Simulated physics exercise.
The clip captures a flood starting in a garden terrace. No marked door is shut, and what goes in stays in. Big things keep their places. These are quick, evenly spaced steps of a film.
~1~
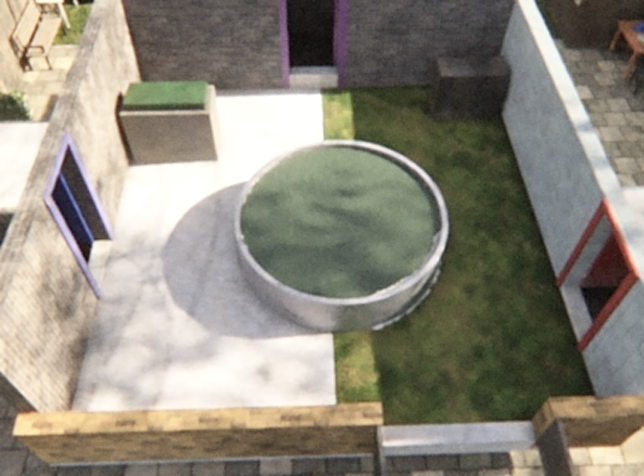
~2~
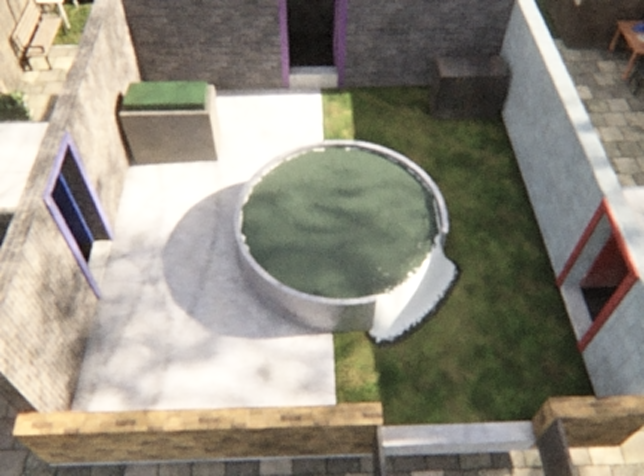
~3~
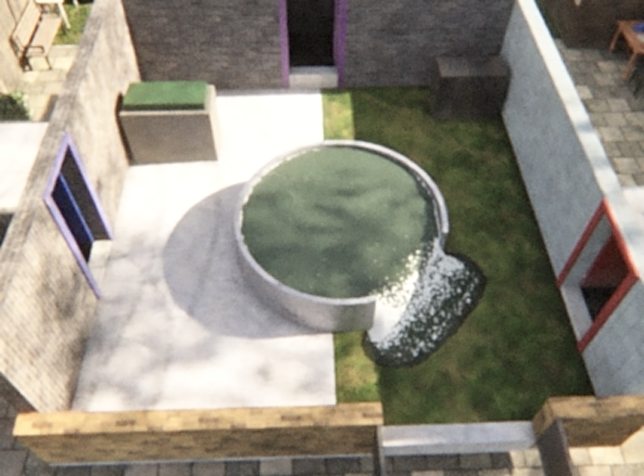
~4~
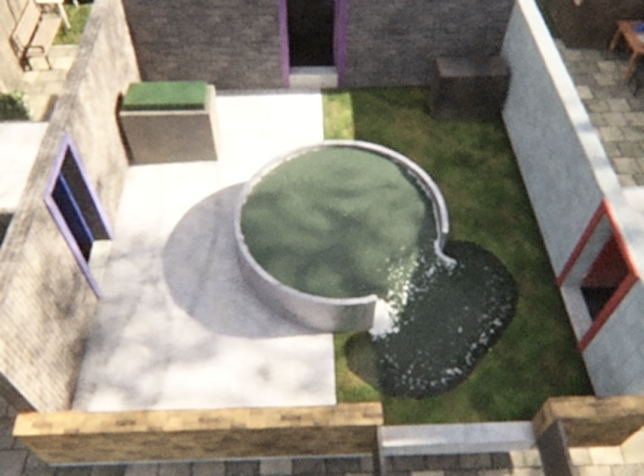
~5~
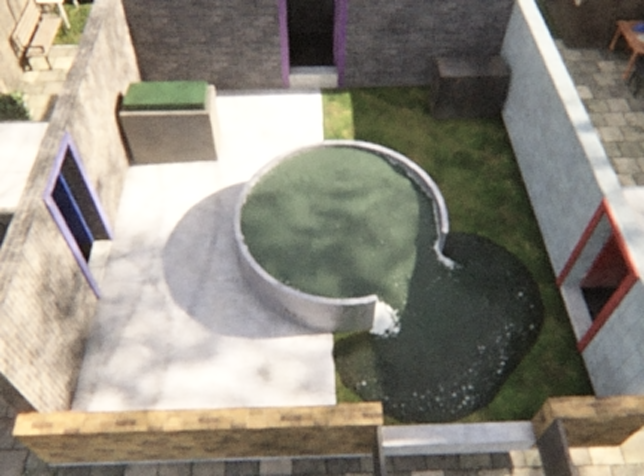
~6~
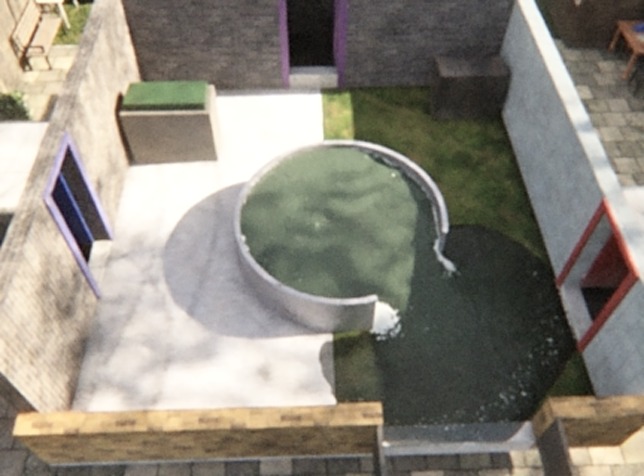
A round pool in a walled garden broke open at its lower right side, and water poured through the gap, spreading in a dark, widening puddle across the grass toward the red-framed doorway.
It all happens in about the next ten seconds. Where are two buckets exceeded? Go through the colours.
Result: The purple door will receive two buckets or fewer; the blue door will receive two buckets or fewer; the red door will receive over two buckets.
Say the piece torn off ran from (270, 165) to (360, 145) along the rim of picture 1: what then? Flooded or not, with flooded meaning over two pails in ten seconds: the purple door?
Well, it turns out the purple door crosses the threshold.
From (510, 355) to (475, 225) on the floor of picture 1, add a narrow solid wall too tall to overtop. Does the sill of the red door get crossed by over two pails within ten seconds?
Red door: Spared.
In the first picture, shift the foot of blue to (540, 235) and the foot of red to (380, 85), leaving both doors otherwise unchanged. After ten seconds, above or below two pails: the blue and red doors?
Result - blue door: Goes past the limit; red door: Remains beneath it.
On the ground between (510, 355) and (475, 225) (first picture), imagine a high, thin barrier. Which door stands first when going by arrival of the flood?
I'd say the door marked red is first.
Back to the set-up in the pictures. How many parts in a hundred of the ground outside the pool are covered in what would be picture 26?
The answer is around 30 per cent.
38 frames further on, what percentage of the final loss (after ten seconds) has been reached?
Roughly 80 %.
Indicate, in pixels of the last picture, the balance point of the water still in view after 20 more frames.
I'd say near (396, 275).
A moment on, water covers 20 % of the floor; the purple door not reached, the blue door not reached, the red door under two buckets in.
Next, water covers 25 % of the floor; the purple door not reached, the blue door not reached, the red door far over two buckets in.
Then, water covers 30 % of the floor; the purple door not reached, the blue door not reached, the red door far over two buckets in.
Later, water covers 45 % of the floor; the purple door not reached, the blue door not reached, the red door far over two buckets in.
In the end, water covers 75 % of the floor; the purple door wet at the sill, nothing in, the blue door wet at the sill, nothing in, the red door far over two buckets in.
